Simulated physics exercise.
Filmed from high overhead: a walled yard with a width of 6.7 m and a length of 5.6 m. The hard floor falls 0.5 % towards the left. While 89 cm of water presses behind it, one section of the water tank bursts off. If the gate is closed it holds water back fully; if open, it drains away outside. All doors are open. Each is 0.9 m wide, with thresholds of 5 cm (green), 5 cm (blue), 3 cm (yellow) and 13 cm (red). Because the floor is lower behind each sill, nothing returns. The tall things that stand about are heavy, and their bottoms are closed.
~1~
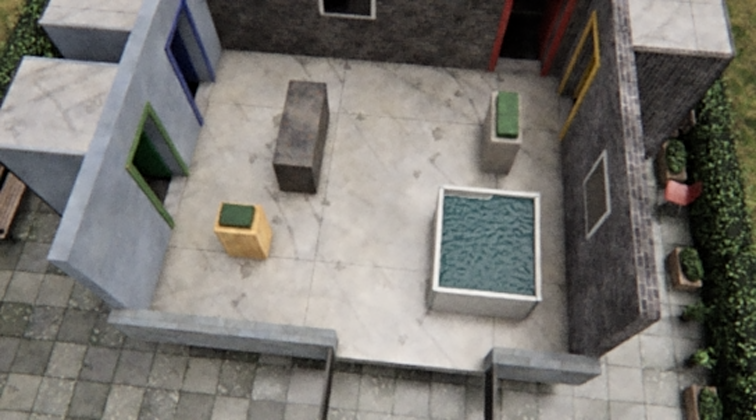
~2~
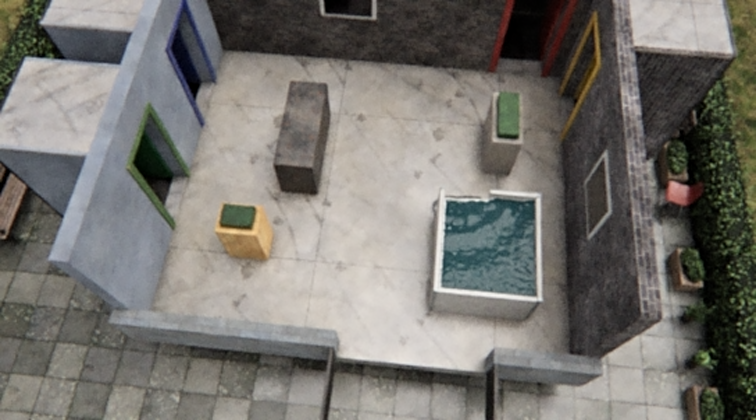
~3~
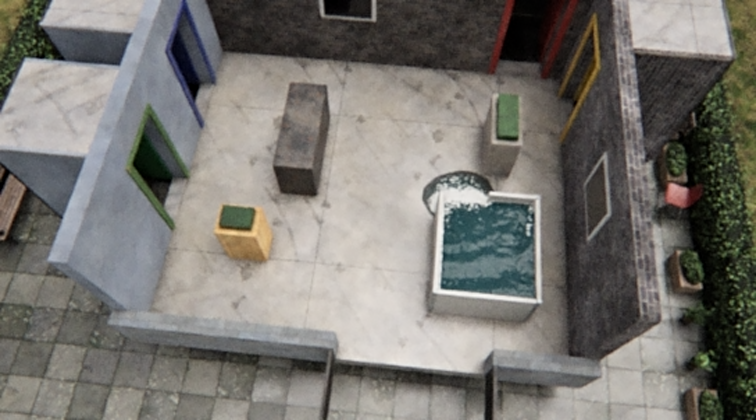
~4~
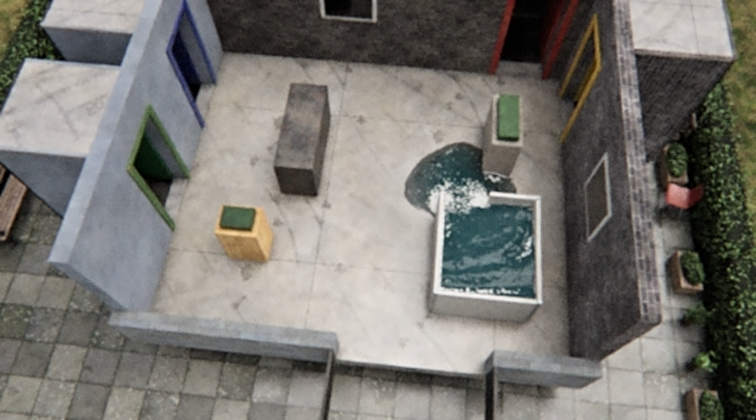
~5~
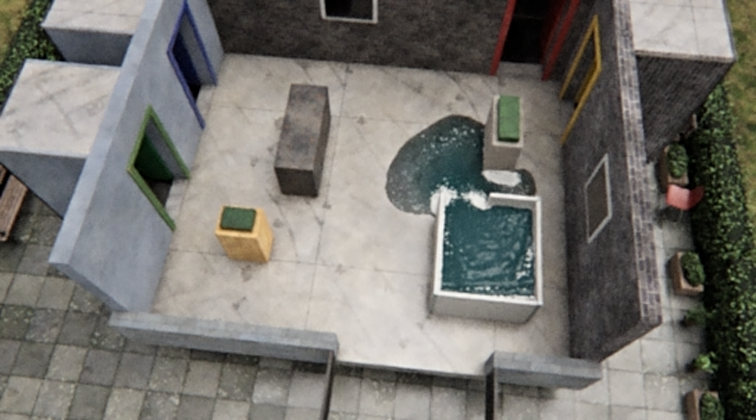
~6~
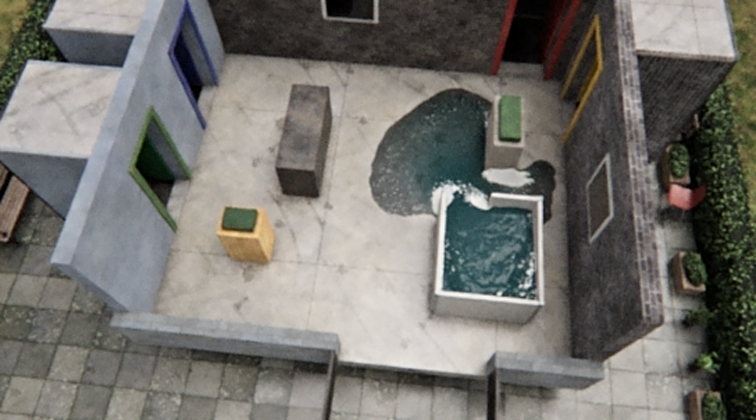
The clip shows a walled yard from above, where a square water tank sits still before part of its far side opens and dark water pours out, spreading across the pale floor and around a green-topped block.
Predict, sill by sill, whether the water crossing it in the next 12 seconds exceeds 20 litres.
Green door: Below the cap. Blue door: Above the cap. Yellow door: Above the cap. Red door: Below the cap.
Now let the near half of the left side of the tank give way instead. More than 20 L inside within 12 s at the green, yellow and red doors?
Green exceeds; yellow exceeds; red falls short.
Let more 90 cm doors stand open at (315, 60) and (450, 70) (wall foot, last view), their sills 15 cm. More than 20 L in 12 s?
Taking them in order, the first is fine and the second too much.
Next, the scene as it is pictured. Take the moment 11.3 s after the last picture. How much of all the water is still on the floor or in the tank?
Roughly 80 in a hundred.
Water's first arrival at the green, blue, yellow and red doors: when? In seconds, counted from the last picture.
So green at 3.0 s, blue at 2.0 s, yellow at 0.6 s, and red at 0.5 s.
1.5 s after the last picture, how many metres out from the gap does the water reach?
I'd say close to 5.6 m.
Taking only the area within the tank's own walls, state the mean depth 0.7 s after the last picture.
Roughly 54 centimetres.
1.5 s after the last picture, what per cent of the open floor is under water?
I'd say around 40 % is wet.
Then, 0.7 s after the last picture water covers 30 % of the floor and is deepest (39 cm) near (461, 212); green door not reached, blue door not reached, yellow door 2 cm at the sill, 0 L in, red door 8 cm at the sill, 0 L in.
Then, 1.5 s after the last picture water covers 40 % of the floor and is deepest (34 cm) near (459, 79); green door not reached, blue door not reached, yellow door 6 cm at the sill, 0 L in, red door 13 cm at the sill, 2 L in.
Then, 2.8 s after the last picture water covers 55 % of the floor and is deepest (28 cm) near (226, 53); green door not reached, blue door 17 cm at the sill, 19 L in, yellow door 10 cm at the sill, 33 L in, red door 9 cm at the sill, 4 L in.
Then, 6.3 s after the last picture water covers 85 % of the floor and is deepest (14 cm) near (244, 55); green door 5 cm at the sill, 0 L in, blue door 12 cm at the sill, 146 L in, yellow door 6 cm at the sill, 97 L in, red door 7 cm at the sill, 5 L in.
Then, 11.3 s after the last picture water covers 100 % of the floor and is deepest (9 cm) near (226, 53); green door 5 cm at the sill, 0 L in, blue door 7 cm at the sill, 193 L in, yellow door 4 cm at the sill, 114 L in, red door 4 cm at the sill, 5 L in.
